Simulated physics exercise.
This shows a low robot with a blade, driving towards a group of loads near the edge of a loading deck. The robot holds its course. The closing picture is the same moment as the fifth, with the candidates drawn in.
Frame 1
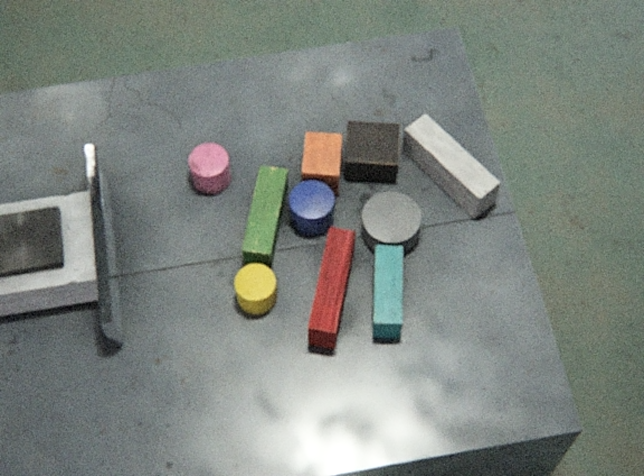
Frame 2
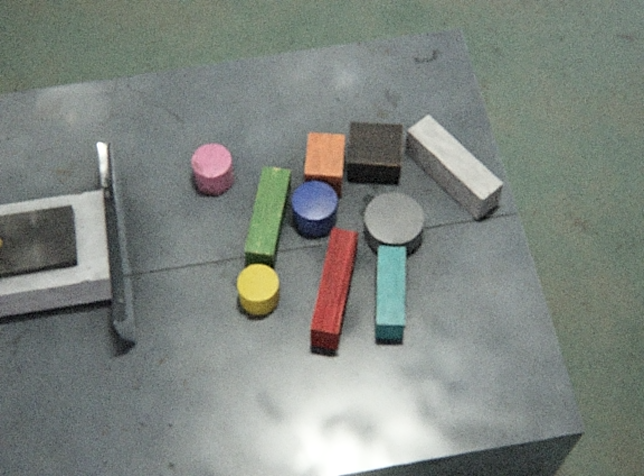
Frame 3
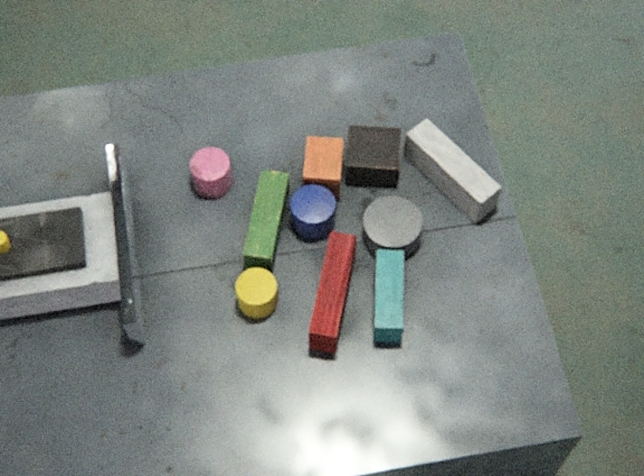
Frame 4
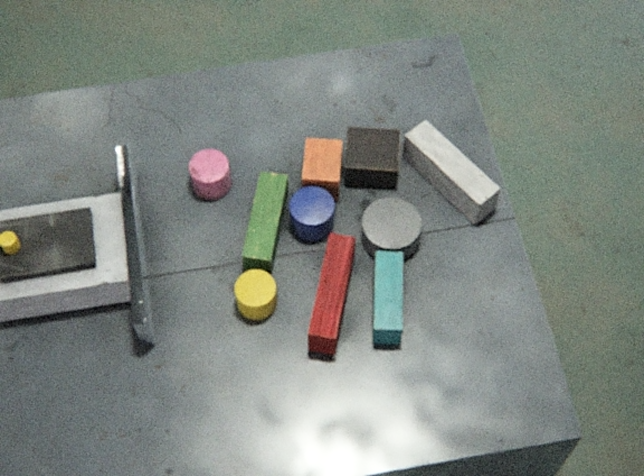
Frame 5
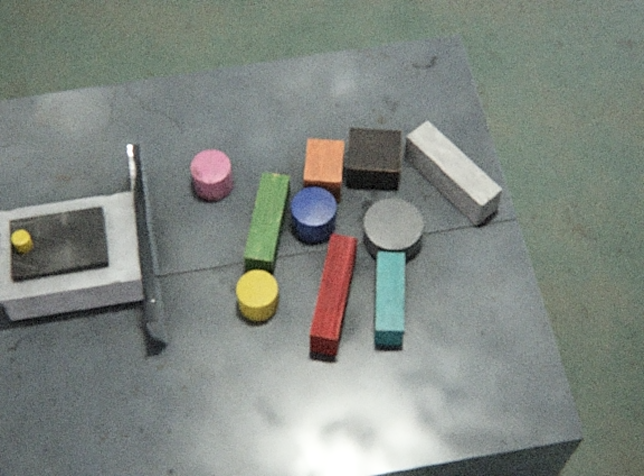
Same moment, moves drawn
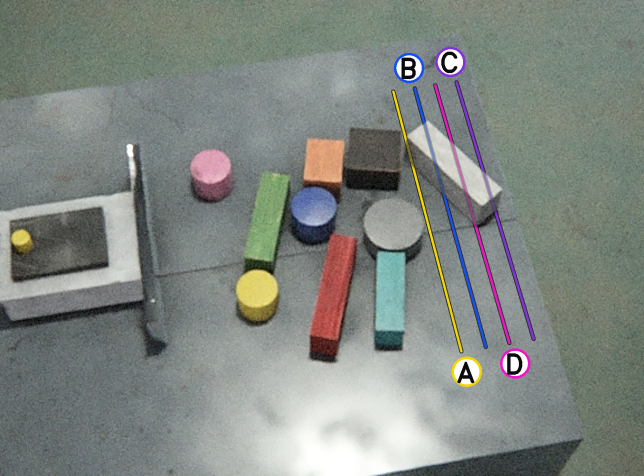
On a grey deck, a low robot with an upright blade moves slowly rightward from the left, its yellow knob coming into view, while the coloured blocks and round pieces ahead of it stay in place, untouched.
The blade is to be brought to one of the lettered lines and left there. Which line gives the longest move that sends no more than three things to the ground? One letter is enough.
It can go as far as B.
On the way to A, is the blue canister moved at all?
Yes.
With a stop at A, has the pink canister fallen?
By then, no.
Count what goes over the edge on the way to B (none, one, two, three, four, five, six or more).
By then, two.
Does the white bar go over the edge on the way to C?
Yes.
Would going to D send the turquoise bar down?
No.
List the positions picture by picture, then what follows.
In the first frame, turquoise bar (388, 291); black crate (372, 152); pink canister (210, 169).
In the second frame, robot (35, 240); orange crate (325, 164).
In the third frame, robot (44, 242); white bar (451, 170).
In the fourth frame, robot (54, 242); green bar (266, 222).
In the fifth frame, robot (66, 241); red stick (334, 294); turquoise bar (390, 298); black crate (374, 159).
On the marked copy, A at (425, 212); B at (448, 209); C at (492, 202); D at (470, 205).
Following B. Soon after the start, robot (179, 224); pink canister (271, 159); yellow canister (293, 290).
Later, robot (292, 206); white bar (492, 169); black crate (455, 139).
In the end, robot (374, 193); white bar over the edge; black crate over the edge; two fallen.
As for the rest, A is within the limit but short; C drops seven; D drops five.
